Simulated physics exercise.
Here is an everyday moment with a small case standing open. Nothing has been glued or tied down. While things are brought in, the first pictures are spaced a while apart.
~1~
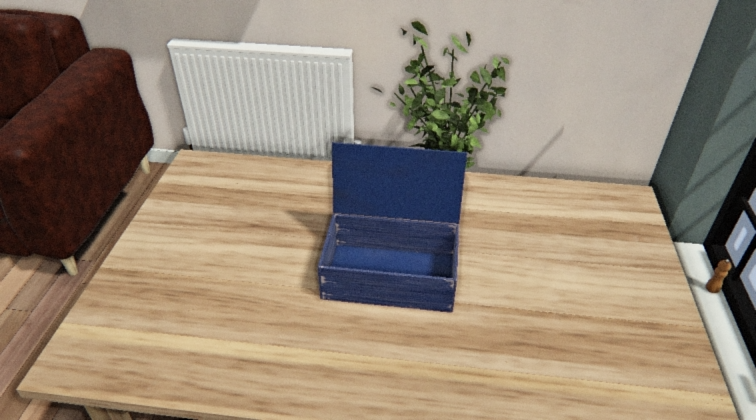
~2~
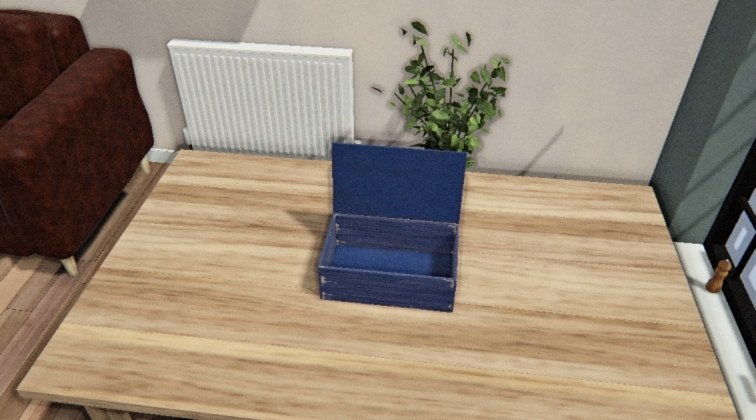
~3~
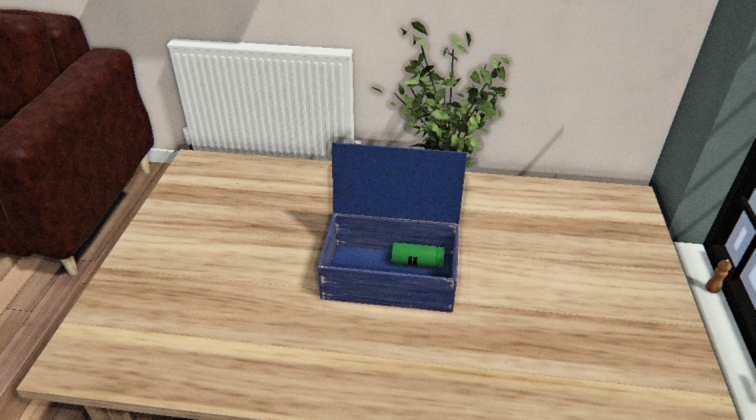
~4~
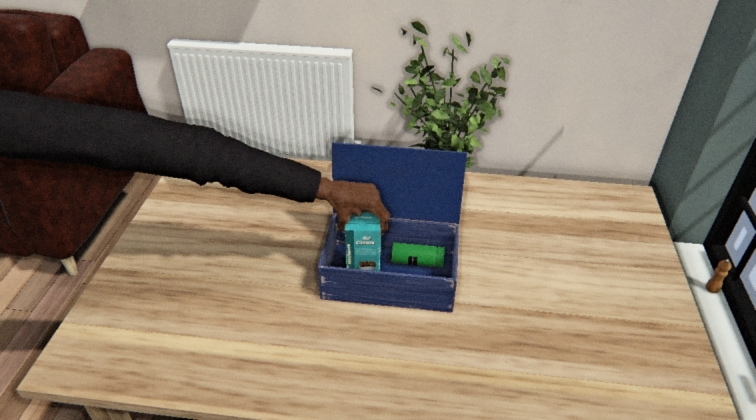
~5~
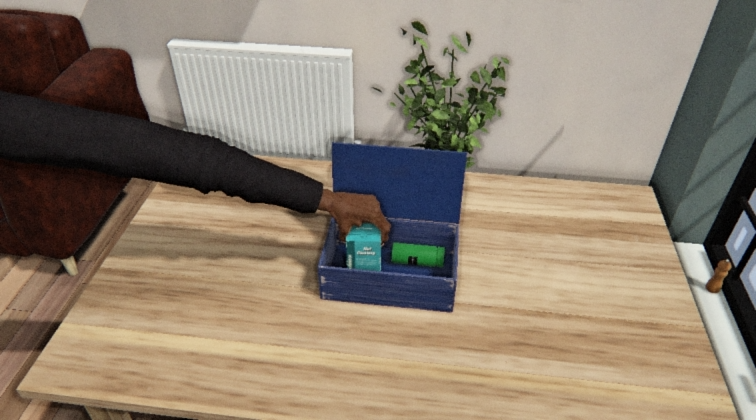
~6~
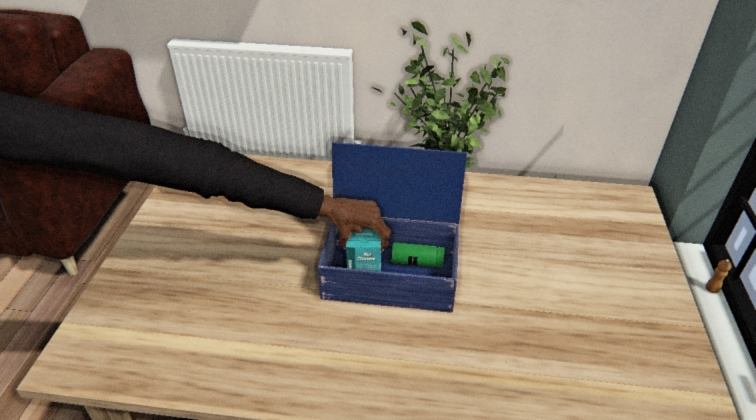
At the start, an empty blue box stands open on a wooden table. A green cylindrical container then appears lying in its right side. Next, an arm in a dark sleeve reaches in from the left, holding a turquoise carton, and lowers it into the box beside the green container, still gripping it.
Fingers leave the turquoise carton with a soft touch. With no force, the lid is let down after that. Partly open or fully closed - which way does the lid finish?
Partly open.
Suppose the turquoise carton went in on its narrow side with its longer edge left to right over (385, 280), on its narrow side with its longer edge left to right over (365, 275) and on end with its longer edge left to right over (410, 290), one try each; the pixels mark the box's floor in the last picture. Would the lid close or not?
Going through the three tries, the lid settles all the way, then settles all the way, then hangs open.
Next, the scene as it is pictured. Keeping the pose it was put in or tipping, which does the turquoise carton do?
Observation: The turquoise carton keeps the set orientation.
Then, 1.10 s later than the last frame, lid starting down.
Then, 1.50 s later than the last frame, lid 66° above the rim.
Then, 1.80 s later than the last frame, lid 45° above the rim.
Then, 2.10 s later than the last frame, lid 28° above the rim.
When it is over, lid 28° above the rim; both as before. End places, in pixels of the last picture, turquoise carton near (364, 261).
